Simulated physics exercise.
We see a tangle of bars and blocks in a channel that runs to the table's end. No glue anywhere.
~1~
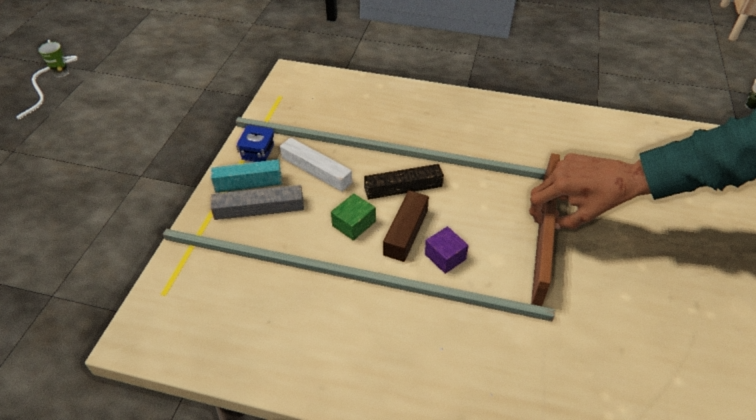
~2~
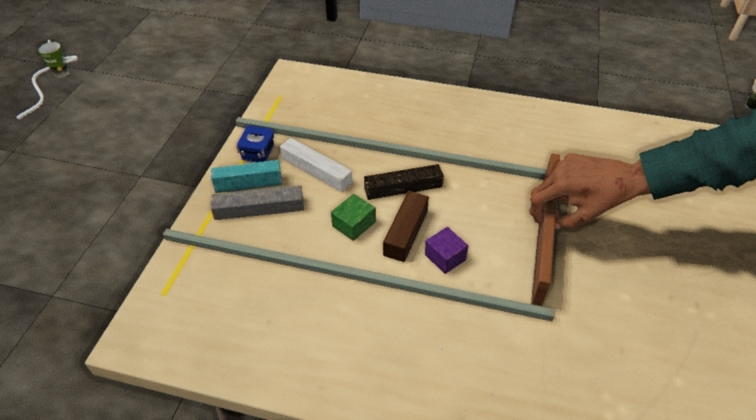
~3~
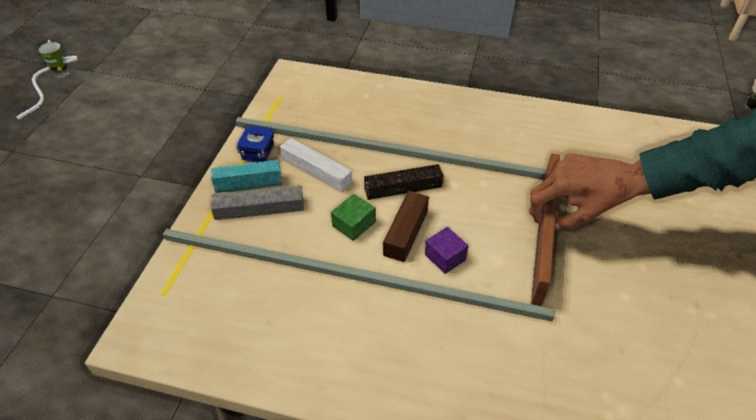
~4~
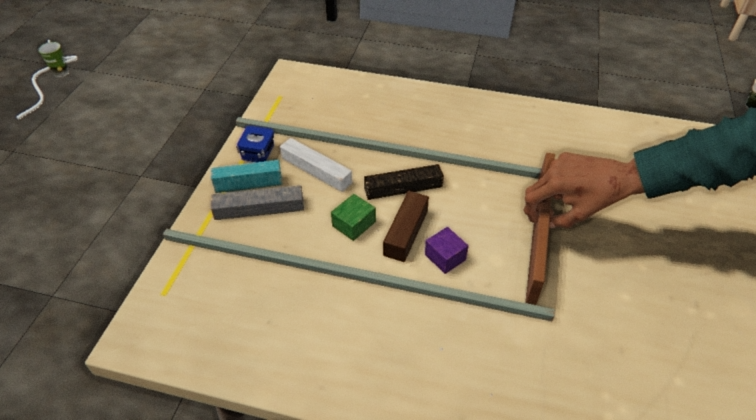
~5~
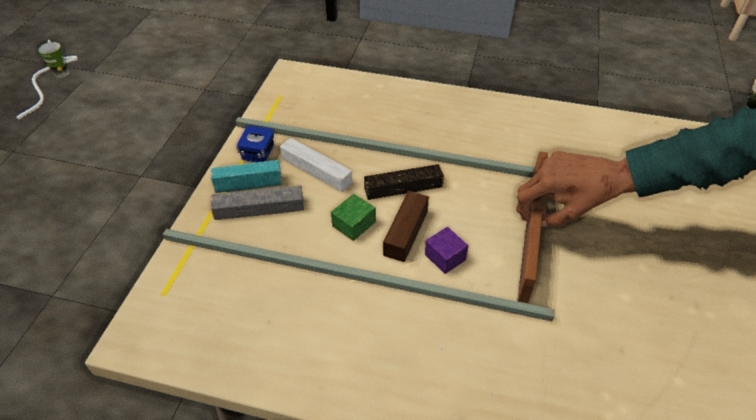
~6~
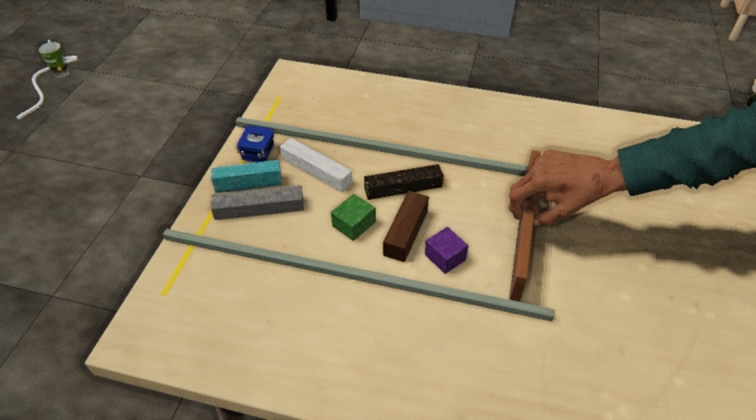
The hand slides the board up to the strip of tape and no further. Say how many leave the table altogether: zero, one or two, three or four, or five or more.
Here the number that fall off is five or more.
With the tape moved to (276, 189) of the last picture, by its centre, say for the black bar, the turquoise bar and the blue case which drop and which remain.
The black bar does not fall, the turquoise bar goes over, the blue case comes down.
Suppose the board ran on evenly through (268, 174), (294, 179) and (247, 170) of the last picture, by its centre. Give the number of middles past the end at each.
Place by place, 3, 0 and 4.
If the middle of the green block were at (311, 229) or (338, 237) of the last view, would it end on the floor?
Place by place, it tumbles off; drops off.
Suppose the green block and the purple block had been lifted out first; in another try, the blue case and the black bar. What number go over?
Fallen: 4, and 4 in the other try.
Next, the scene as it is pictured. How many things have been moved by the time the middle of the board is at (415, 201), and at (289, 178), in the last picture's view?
The counts are 4 and 8.
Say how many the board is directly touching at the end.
2 of them.
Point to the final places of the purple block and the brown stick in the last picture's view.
About (190, 213), and the other about (195, 185).
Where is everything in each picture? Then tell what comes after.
Blue case (257, 145); turquoise bar (247, 176); grey bar (258, 202); board (546, 226); tape (231, 181), in the first picture.
Turquoise bar (247, 176); white bar (316, 165), in the second picture.
Grey bar (258, 203); black bar (404, 182), in the third picture.
Blue case (257, 145); board (541, 225), in the fourth picture.
Turquoise bar (247, 176); purple block (446, 250), in the fifth picture.
Blue case (257, 145); turquoise bar (247, 176); grey bar (258, 203); board (526, 222); tape (231, 181), in the sixth picture.
A little later, none off yet; blue case at rest near (257, 145); turquoise bar at rest near (247, 176); grey bar at rest near (258, 203).
When it is over, the number that fall off is five or more; down, black bar, green block, white bar, grey bar, turquoise bar and blue case.
